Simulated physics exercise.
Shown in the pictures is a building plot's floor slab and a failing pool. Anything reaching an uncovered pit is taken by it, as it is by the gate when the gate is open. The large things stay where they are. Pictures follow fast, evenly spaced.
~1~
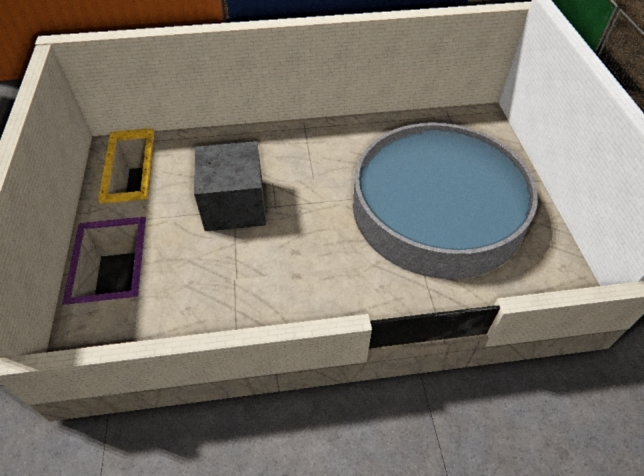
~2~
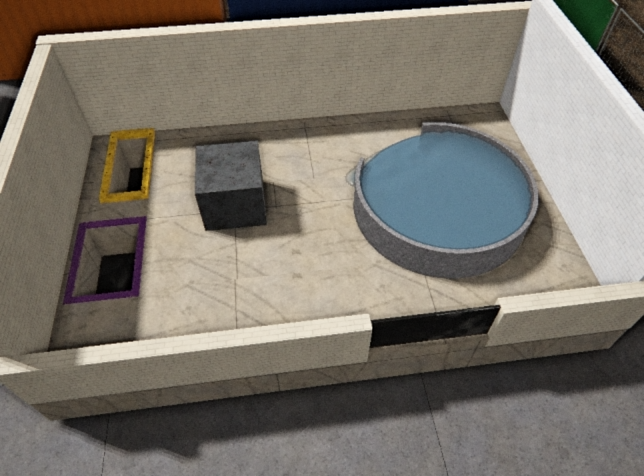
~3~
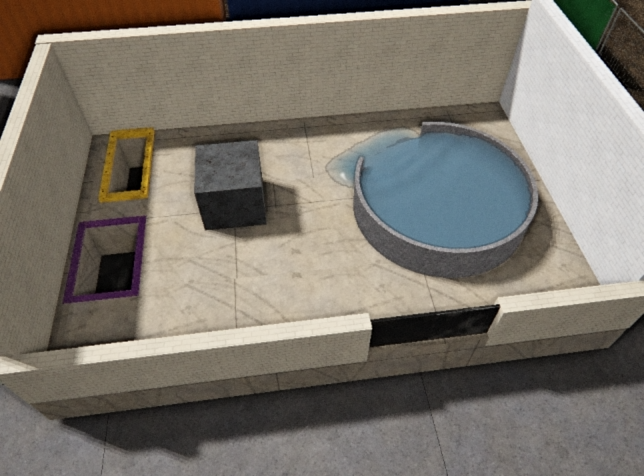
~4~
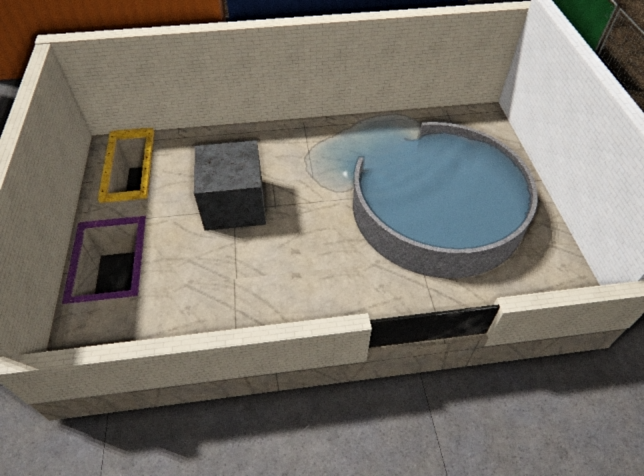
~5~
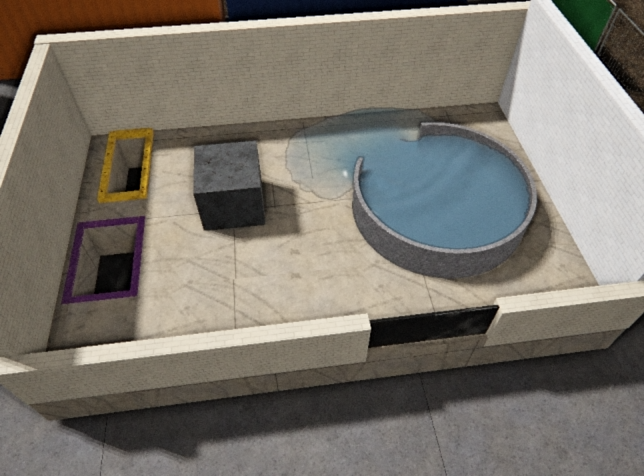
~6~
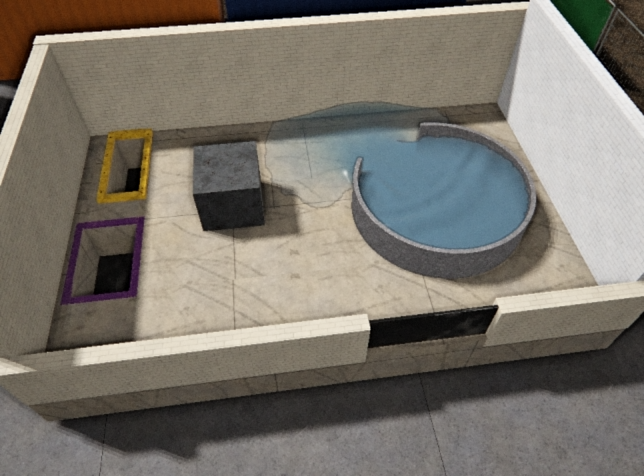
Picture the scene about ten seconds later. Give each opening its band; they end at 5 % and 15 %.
The gate will get a thin slice beneath five per cent; the purple pit will get an average slice of five to fifteen per cent; the yellow pit will get a big slice beyond fifteen per cent.
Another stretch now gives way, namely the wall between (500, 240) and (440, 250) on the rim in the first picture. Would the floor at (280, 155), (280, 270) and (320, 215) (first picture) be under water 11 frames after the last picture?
So the first one is left untouched, the next drenched, and the last left untouched.
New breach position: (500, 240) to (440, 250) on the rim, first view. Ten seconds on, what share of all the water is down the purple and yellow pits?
Shares: Purple at 20 percent, yellow at 0 percent.
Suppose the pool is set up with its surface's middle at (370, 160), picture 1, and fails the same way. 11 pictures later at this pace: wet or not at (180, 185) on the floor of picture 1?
Result: Inundated.
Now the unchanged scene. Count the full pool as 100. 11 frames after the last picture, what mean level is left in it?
Near 60 in a hundred.
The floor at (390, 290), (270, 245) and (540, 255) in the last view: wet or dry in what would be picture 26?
One by one: Left dry / left dry / left dry.
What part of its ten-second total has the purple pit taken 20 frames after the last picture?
Estimate: Some 10 per cent.
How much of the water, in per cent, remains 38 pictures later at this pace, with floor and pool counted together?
78 %.
A moment on, water covers 25 % of the floor; the gate 0 %, the purple pit 0 %, the yellow pit 0 %.
Next, water covers 35 % of the floor; the gate 0 %, the purple pit 0 %, the yellow pit 1 %.
Then, water covers 45 % of the floor; the gate 0 %, the purple pit 1 %, the yellow pit 10 %.
Later, water covers 70 % of the floor; the gate 0 %, the purple pit 4 %, the yellow pit 19 %.
In the end, water covers 90 % of the floor; the gate 0 %, the purple pit 8 %, the yellow pit 22 %.
